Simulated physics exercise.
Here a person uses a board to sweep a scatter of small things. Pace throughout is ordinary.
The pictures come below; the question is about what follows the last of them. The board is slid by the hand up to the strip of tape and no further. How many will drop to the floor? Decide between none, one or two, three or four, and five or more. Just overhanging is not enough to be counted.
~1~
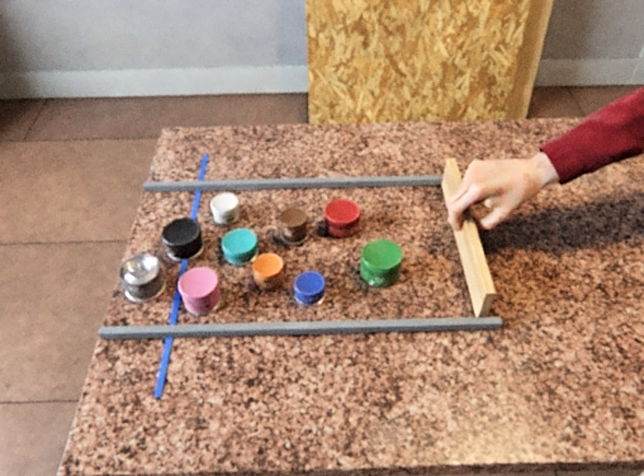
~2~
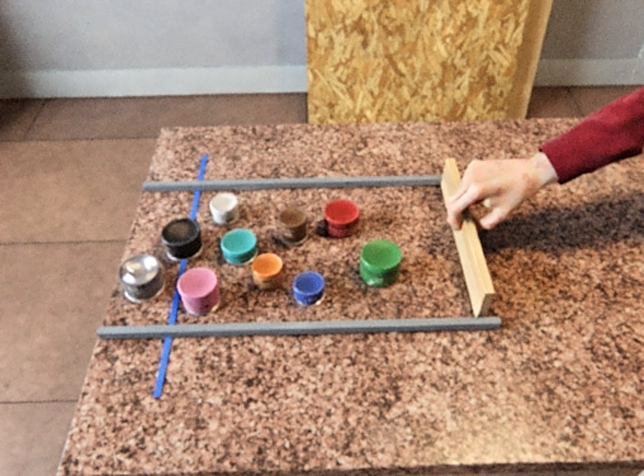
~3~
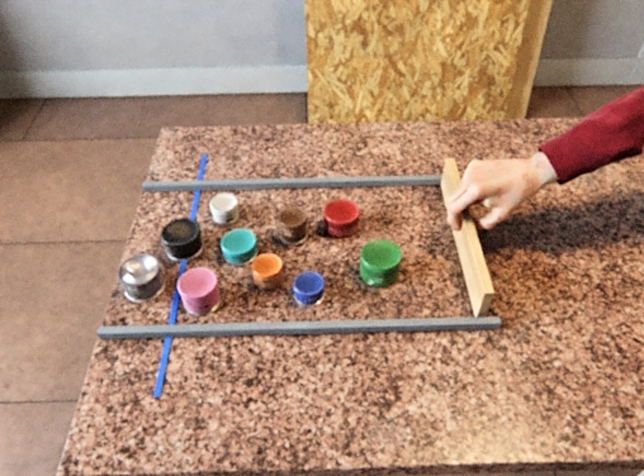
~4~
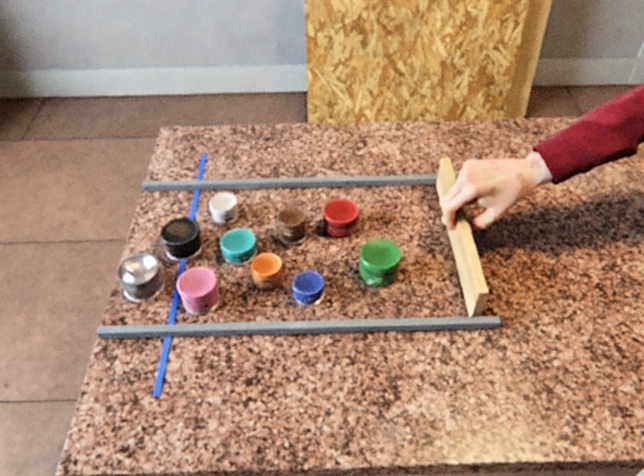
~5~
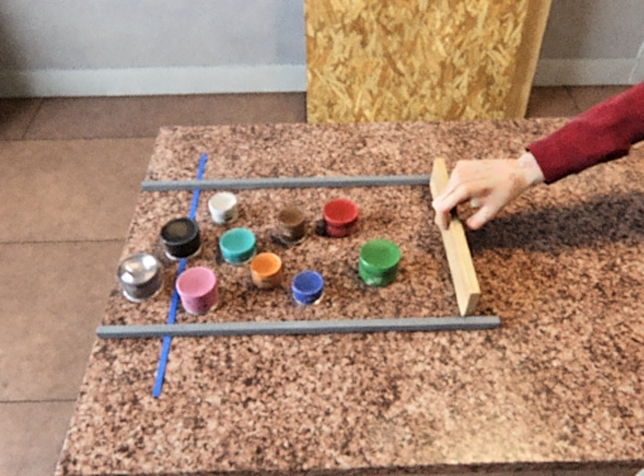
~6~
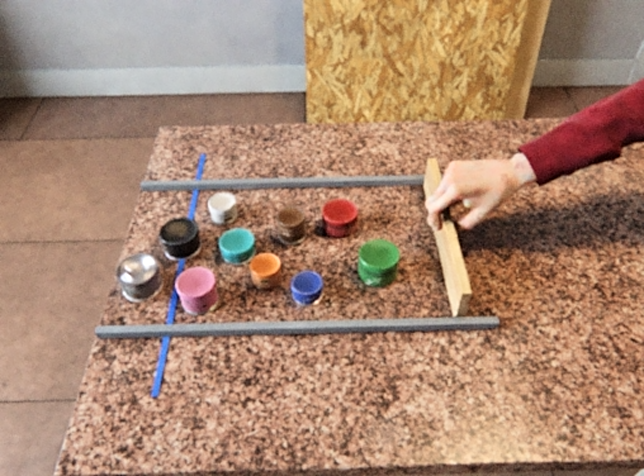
Decision: One or two.
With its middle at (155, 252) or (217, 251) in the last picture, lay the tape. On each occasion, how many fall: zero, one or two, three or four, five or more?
Taking the two places in turn, it's at least five; zero.
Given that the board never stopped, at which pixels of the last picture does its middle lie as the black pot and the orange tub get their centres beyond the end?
Points: About (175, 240) and about (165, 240).
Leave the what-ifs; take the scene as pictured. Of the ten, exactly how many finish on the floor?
1.
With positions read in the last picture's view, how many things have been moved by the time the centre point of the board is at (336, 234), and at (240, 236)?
4 by the first point, 9 by the second.
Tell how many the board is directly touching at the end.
Number in contact with it: 5.
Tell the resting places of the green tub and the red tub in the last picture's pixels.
Answer: First (158, 264), after that (171, 217).
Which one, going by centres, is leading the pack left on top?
That one is the black pot.
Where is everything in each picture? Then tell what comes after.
In the first frame, grey tin (143, 278); black pot (183, 239); pink tin (201, 291); board (465, 232); tape (186, 252).
In the second frame, black pot (183, 240); green tub (380, 264).
In the third frame, pink tin (200, 292); white tin (225, 209).
In the fourth frame, grey tin (141, 277); red tub (341, 218).
In the fifth frame, black pot (181, 239); brown tin (292, 225).
In the sixth frame, grey tin (140, 277); black pot (181, 239); pink tin (198, 291); board (445, 232); tape (184, 252).
Early on, none off yet; grey tin at rest near (140, 277); black pot at rest near (181, 239); pink tin at rest near (198, 291).
A while later, none off yet; grey tin at rest near (140, 277); black pot at rest near (181, 239); pink tin travelled a little near (188, 296).
Finally, the number that fall off is one or two; lost, grey tin.
